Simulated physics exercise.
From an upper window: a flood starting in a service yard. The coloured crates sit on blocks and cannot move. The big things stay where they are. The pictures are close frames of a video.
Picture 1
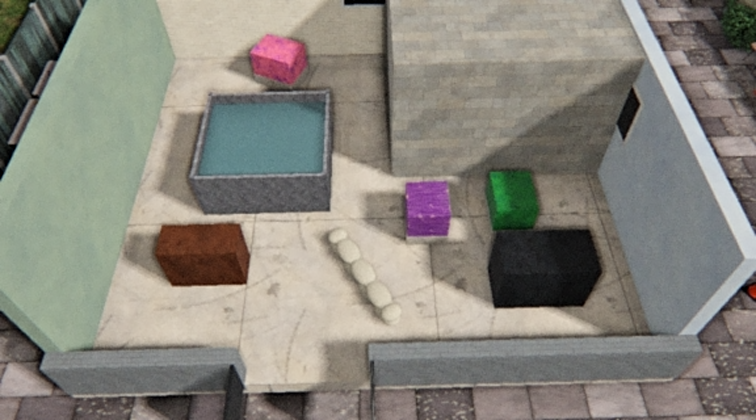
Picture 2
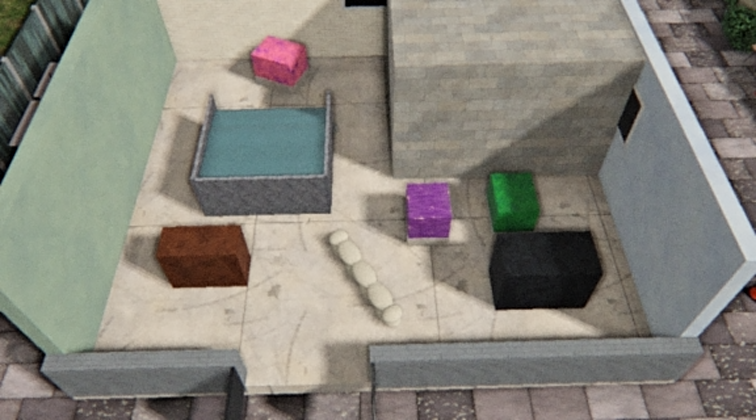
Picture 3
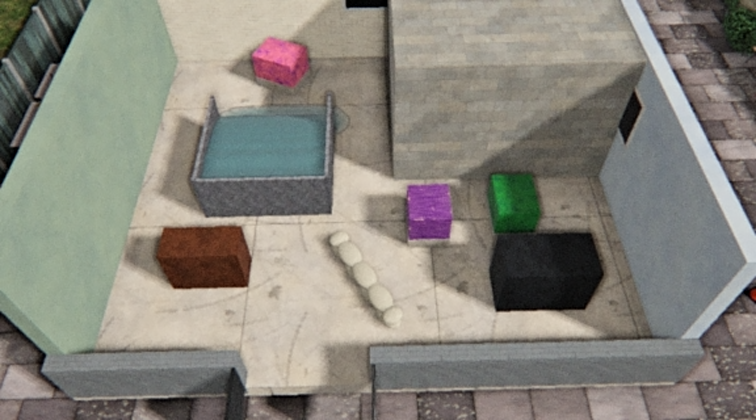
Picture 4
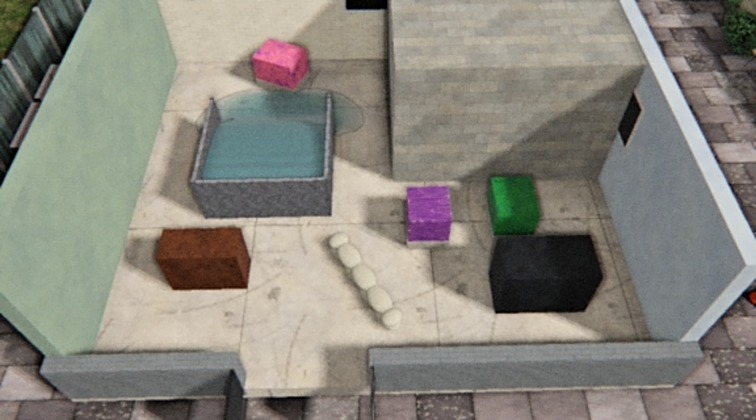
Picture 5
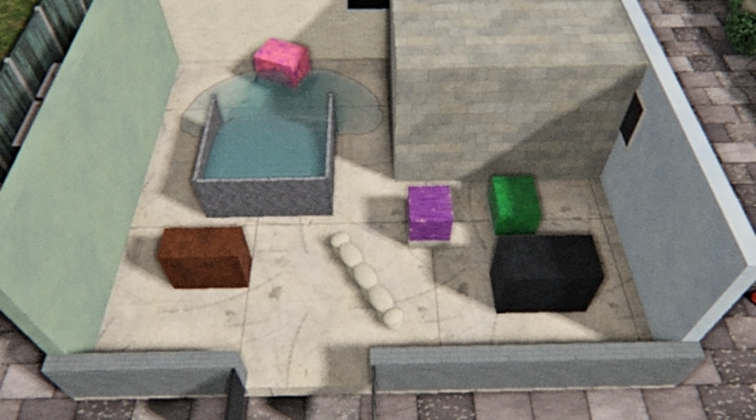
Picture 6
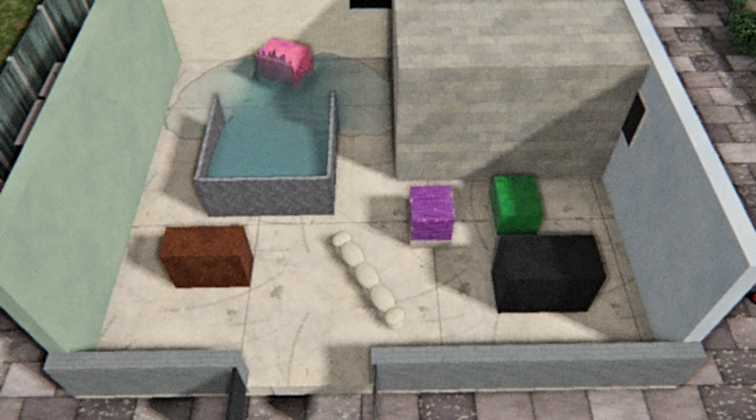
Water pouring out through the far side of a grey tank in a walled yard, spreading around a pink block.
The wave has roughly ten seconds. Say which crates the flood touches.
One by one: The purple crate keeps dry; the pink crate is soaked; the green crate keeps dry.
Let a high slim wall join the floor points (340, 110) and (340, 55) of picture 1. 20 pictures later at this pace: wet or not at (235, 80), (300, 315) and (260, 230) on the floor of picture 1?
In that order: Covered, clear, free of water.
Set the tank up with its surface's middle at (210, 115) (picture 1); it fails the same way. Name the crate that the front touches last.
I say the crate marked green.
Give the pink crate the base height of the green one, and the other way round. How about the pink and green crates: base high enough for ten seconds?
My reading: Pink crate takes water, green crate is safe.
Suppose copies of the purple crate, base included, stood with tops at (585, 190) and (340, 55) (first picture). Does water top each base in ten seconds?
As listed: Escapes it, gets wet.
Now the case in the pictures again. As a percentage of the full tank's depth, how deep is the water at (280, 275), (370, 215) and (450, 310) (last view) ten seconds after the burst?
About 6, 10 and 10 per cent.
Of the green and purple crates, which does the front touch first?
I say the crate marked purple.
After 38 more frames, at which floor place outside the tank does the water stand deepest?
Around (90, 373).
A moment on, water covers 25 % of the floor; the purple crate not reached, the pink crate water round its plinth, the green crate not reached.
Next, water covers 25 % of the floor; the purple crate not reached, the pink crate water round its plinth, the green crate not reached.
Then, water covers 50 % of the floor; the purple crate water round its plinth, the pink crate water round its plinth, the green crate not reached.
Later, water covers 80 % of the floor; the purple crate water round its plinth, the pink crate water round its plinth, the green crate water round its plinth.
In the end, water covers 100 % of the floor; the purple crate stayed above the water, the pink crate was topped, the green crate stayed above the water.
